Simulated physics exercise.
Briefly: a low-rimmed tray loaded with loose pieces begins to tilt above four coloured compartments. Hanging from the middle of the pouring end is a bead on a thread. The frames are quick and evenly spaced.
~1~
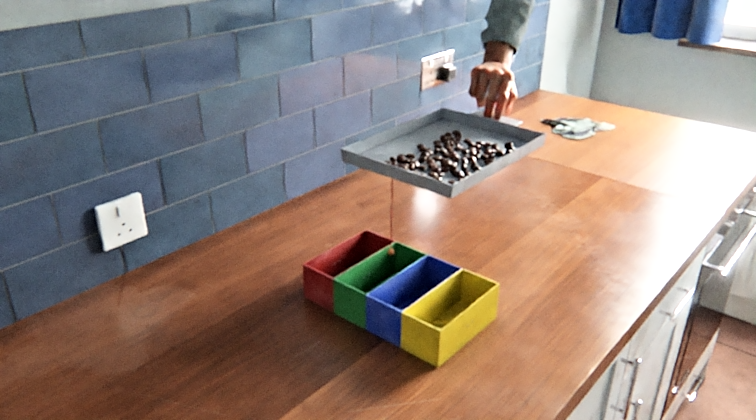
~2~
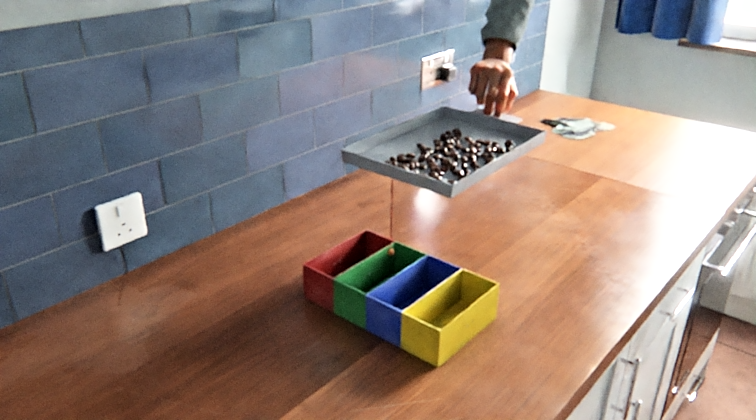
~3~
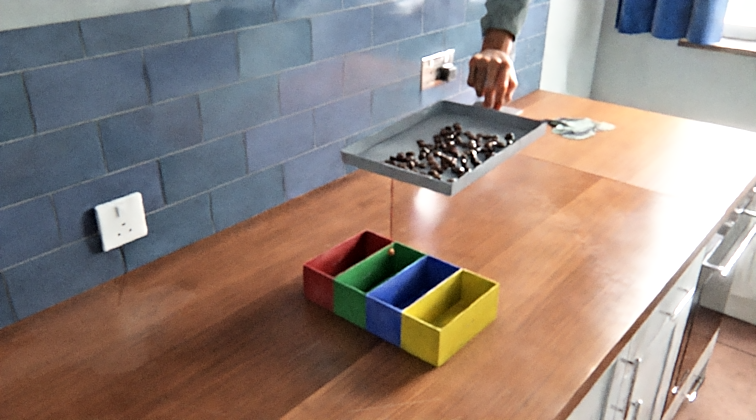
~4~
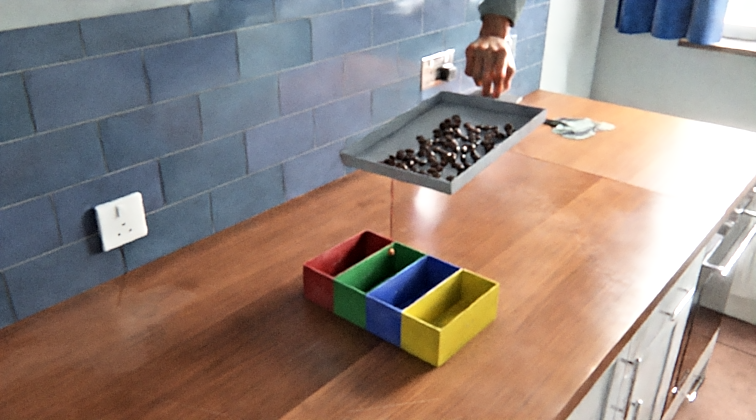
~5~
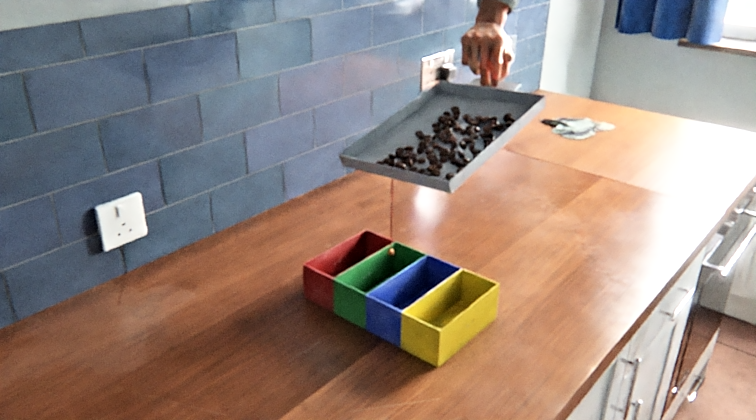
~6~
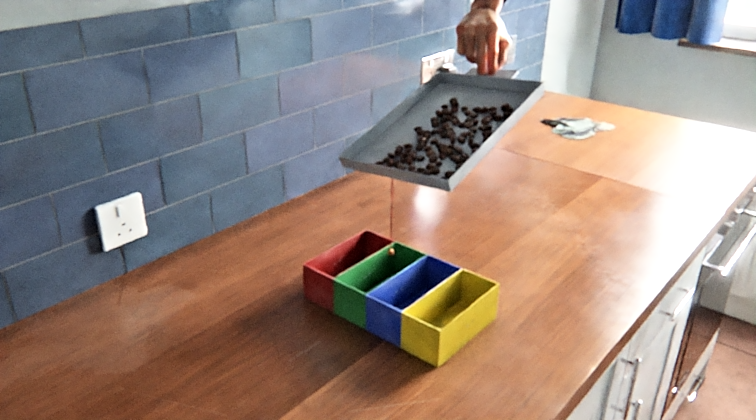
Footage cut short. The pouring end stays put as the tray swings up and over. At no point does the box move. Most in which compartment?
Red compartment.
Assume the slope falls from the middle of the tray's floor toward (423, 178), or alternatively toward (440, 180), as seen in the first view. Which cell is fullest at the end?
So the first one goes to blue and the second to the blue cell.
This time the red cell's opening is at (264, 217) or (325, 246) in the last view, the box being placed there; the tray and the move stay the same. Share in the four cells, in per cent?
You'd get about 70 per cent first and about 100 per cent second.
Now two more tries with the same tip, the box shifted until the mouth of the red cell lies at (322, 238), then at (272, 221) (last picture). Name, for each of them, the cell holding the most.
Try 1 - the cell in green. Try 2 - yellow.
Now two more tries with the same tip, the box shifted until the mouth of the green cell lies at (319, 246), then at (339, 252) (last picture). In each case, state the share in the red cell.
About 0 per cent, then about 10 per cent.
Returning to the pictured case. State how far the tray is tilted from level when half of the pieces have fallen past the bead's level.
At about 110°.
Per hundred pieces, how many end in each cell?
Looks like the red cell ends near 60 %, the green cell near 20 %, the blue cell near 0 %, and the yellow cell near 0 %.
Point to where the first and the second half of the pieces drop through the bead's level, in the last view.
I'd place the first part at (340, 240) and the rest at (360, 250).
Soon, tray tipped steeply; all on the tray.
A while on, tray tipped past a quarter turn; about half on the tray; about a quarter in the red cell; a stray few in the green cell; about a quarter falling or outside the box.
Towards the end, tray tipped past a quarter turn; about half in the red cell; about a quarter in the green cell; a stray few in the blue cell; about a quarter falling or outside the box.
Finally, tray tipped past a quarter turn; about half in the red cell; about a quarter in the green cell; a stray few in the blue cell; none in the yellow cell; about a quarter outside the box.
